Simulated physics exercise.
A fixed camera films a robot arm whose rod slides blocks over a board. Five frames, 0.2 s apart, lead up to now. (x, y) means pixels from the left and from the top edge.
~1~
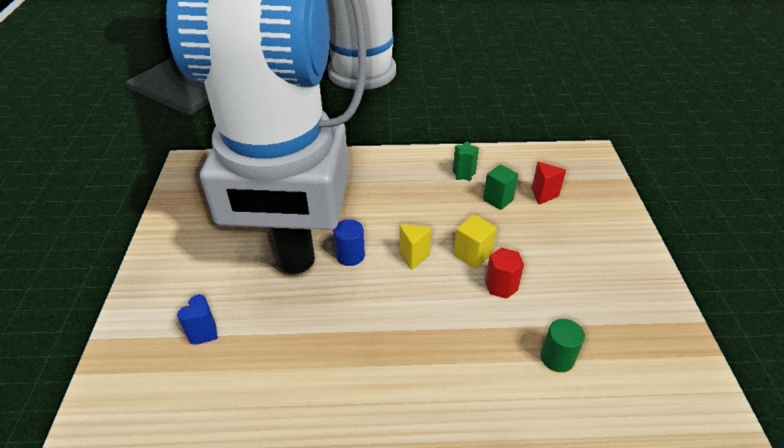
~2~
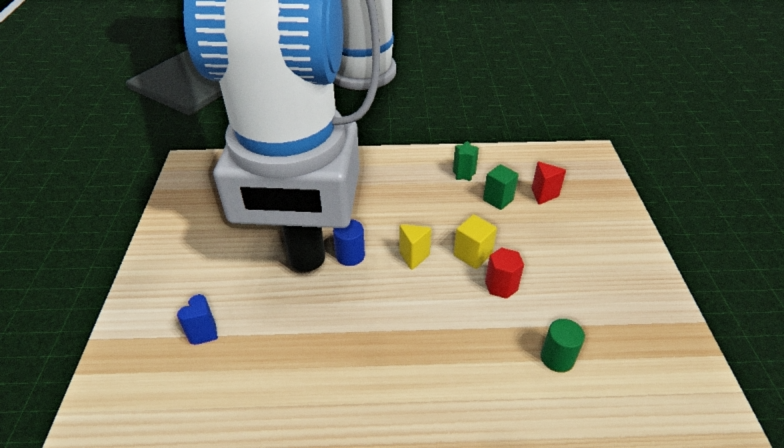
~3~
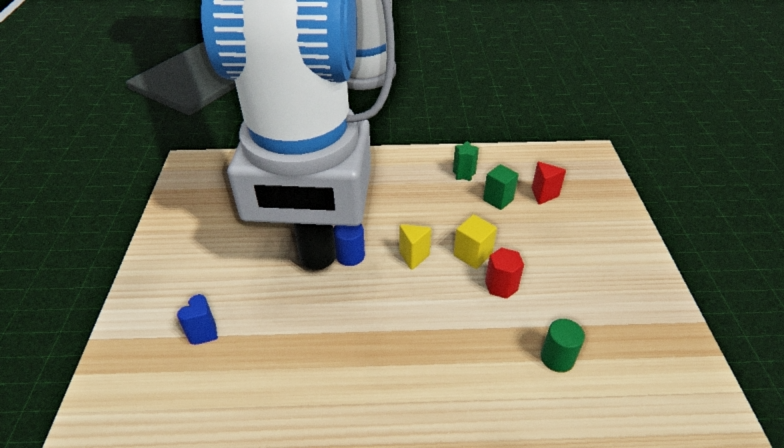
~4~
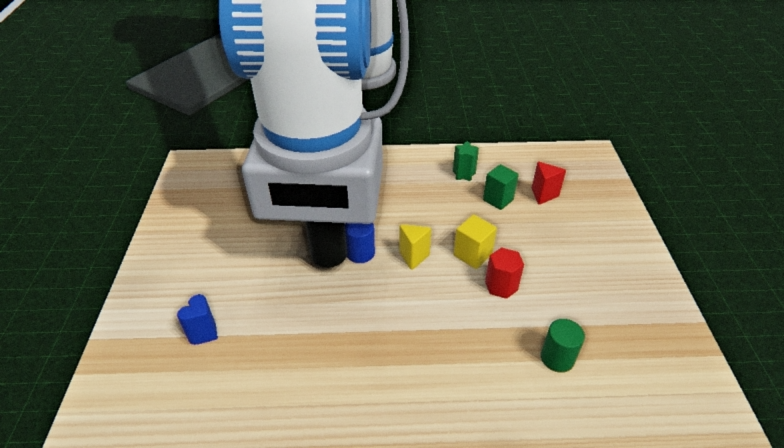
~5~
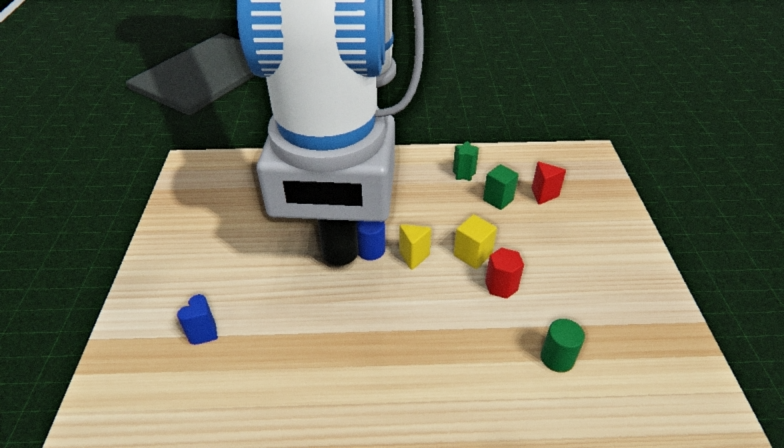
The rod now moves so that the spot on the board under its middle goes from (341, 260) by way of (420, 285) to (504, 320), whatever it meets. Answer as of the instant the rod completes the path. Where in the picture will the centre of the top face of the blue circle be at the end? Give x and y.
My estimate: (390, 220).
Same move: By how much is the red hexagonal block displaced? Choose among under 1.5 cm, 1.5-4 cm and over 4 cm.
The shift is below 1.5 cm.
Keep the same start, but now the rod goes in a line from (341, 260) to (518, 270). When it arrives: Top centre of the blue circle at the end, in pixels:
It sits at (404, 213).
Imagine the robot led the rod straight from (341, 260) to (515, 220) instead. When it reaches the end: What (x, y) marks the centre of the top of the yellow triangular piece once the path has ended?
That would be at about pixel (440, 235).
On the path given first. One third of the way, rod at (396, 267); blue circle at (390, 220); yellow triangular piece at (418, 230), turned 10° clockwise.
Two thirds of the way, rod at (449, 289); blue circle at (390, 220); yellow triangular piece at (422, 231), turned 15° anticlockwise.
At the end, rod at (505, 313); blue circle at (390, 220); yellow triangular piece at (422, 231), turned 15° anticlockwise; red hexagonal block not moved.
